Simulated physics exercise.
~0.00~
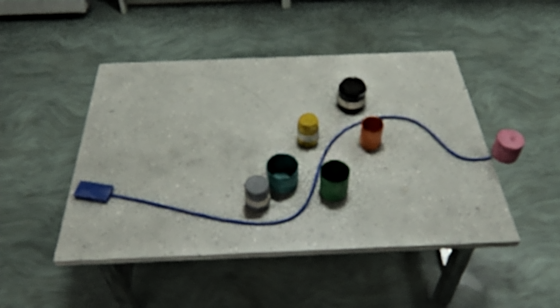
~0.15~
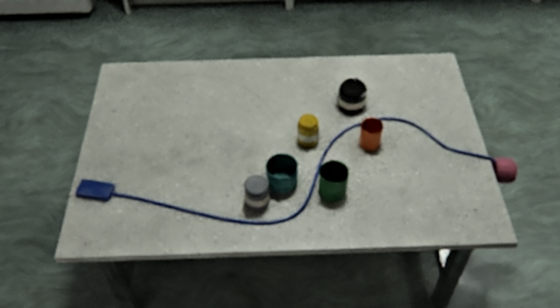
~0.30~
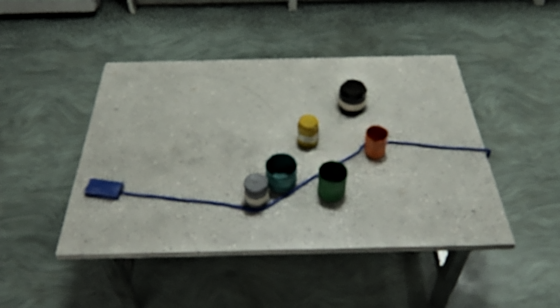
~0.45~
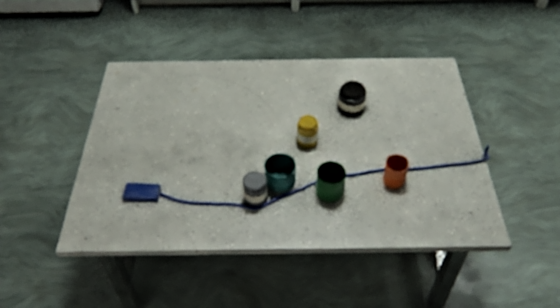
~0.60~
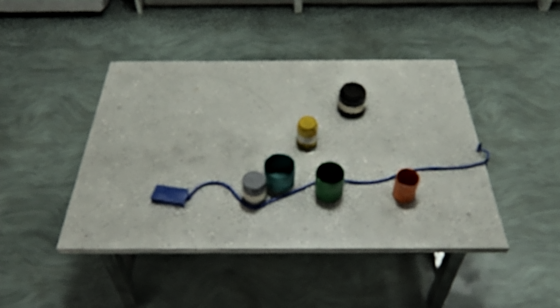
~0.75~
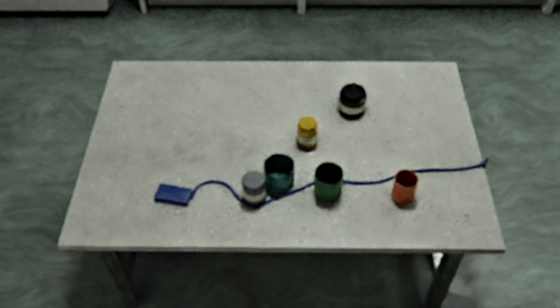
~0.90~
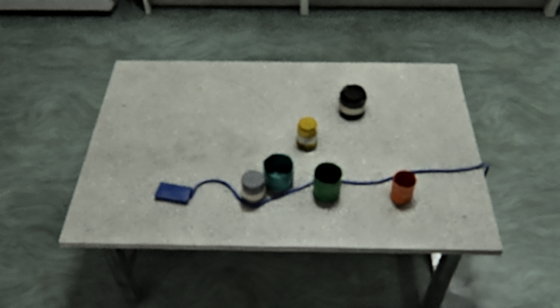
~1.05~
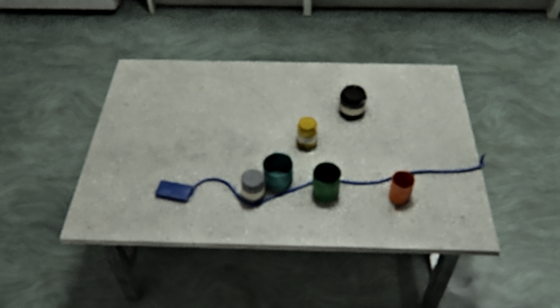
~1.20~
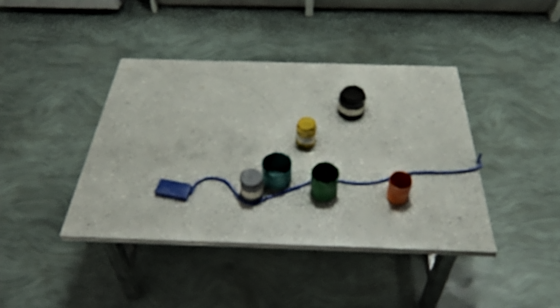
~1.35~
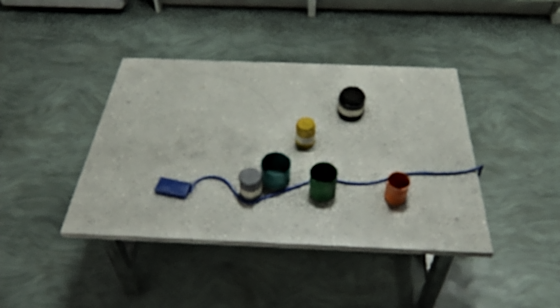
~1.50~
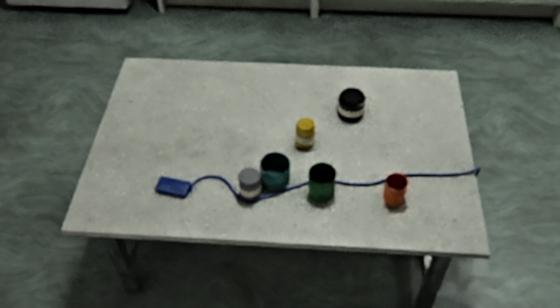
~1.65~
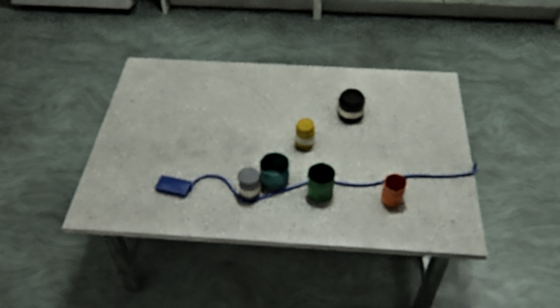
On a pale table, a pink speaker slipped off the right edge, and its cable pulled taut around the jars and cups, dragging the blue phone right and pushing the orange cup right and toward the front before everything settled, the cable still on top.
